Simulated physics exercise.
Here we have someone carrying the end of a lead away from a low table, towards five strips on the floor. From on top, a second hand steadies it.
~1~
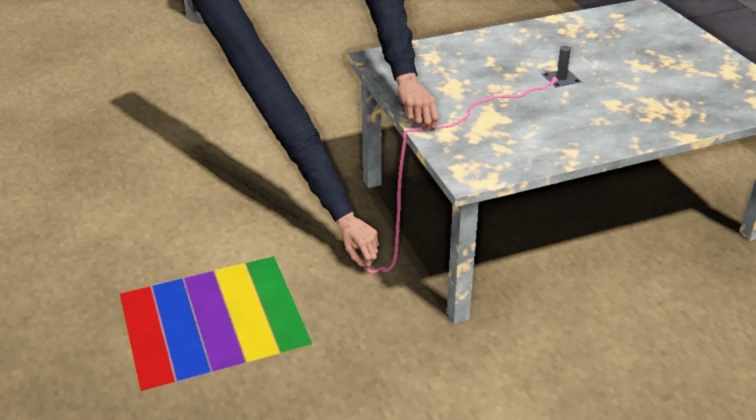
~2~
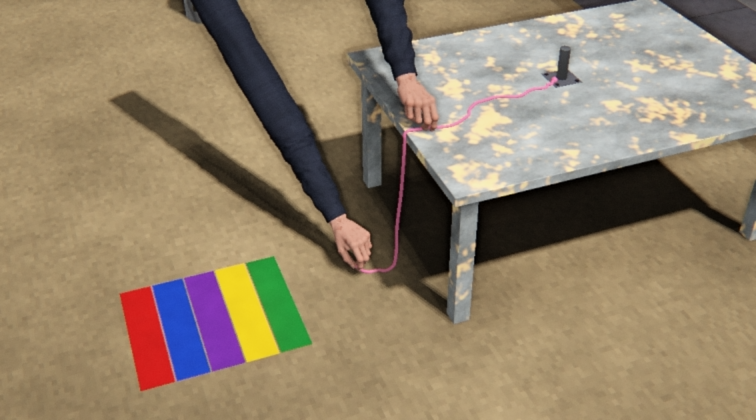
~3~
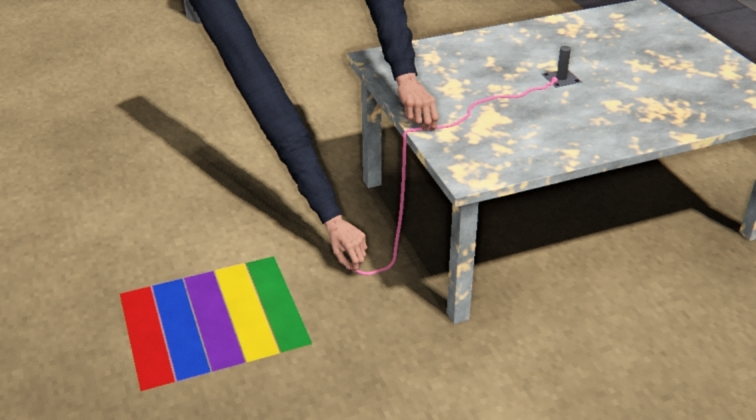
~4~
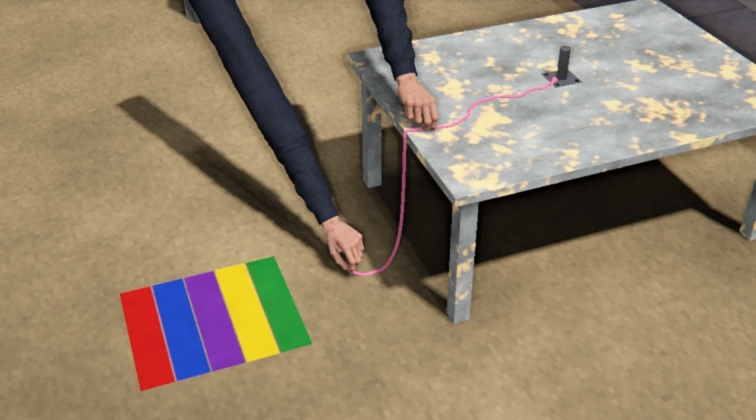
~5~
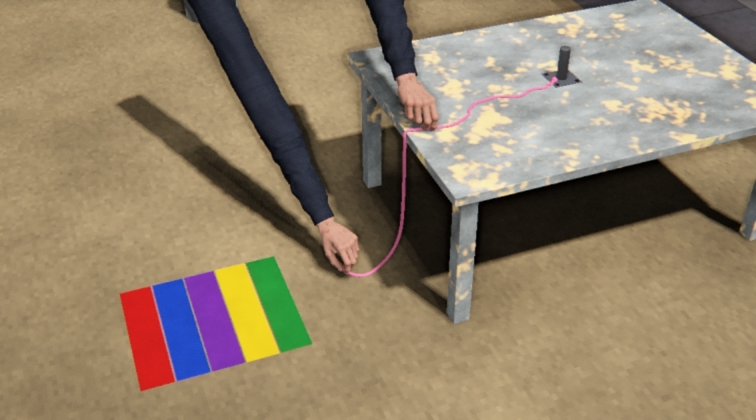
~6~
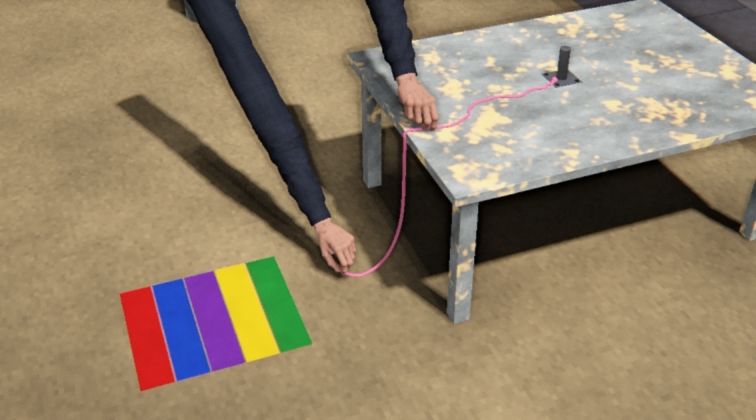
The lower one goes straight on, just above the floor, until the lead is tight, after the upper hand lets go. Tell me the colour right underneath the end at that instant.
Right underneath is yellow.
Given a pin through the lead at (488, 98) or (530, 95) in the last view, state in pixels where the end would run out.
First try near (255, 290), second near (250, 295).
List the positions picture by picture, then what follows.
The first picture shows end (364, 265); green (290, 331); yellow (257, 340); purple (223, 349); blue (189, 358); red (153, 368).
The second picture shows end (357, 267); lead through (540, 89) (486, 100) (449, 126) (404, 154) (400, 205) (396, 256).
The third picture shows end (352, 268).
The fourth picture shows end (349, 269); lead through (540, 89) (486, 100) (449, 126) (405, 154) (403, 205) (393, 256).
The fifth picture shows end (344, 270).
The sixth picture shows end (341, 271); lead through (540, 89) (486, 100) (449, 126) (405, 154) (403, 205) (387, 256).
Soon after, end near (292, 283); short of the strips.
After that, end near (262, 291); over green.
At the stop, end near (245, 295); over yellow. The yellow one.
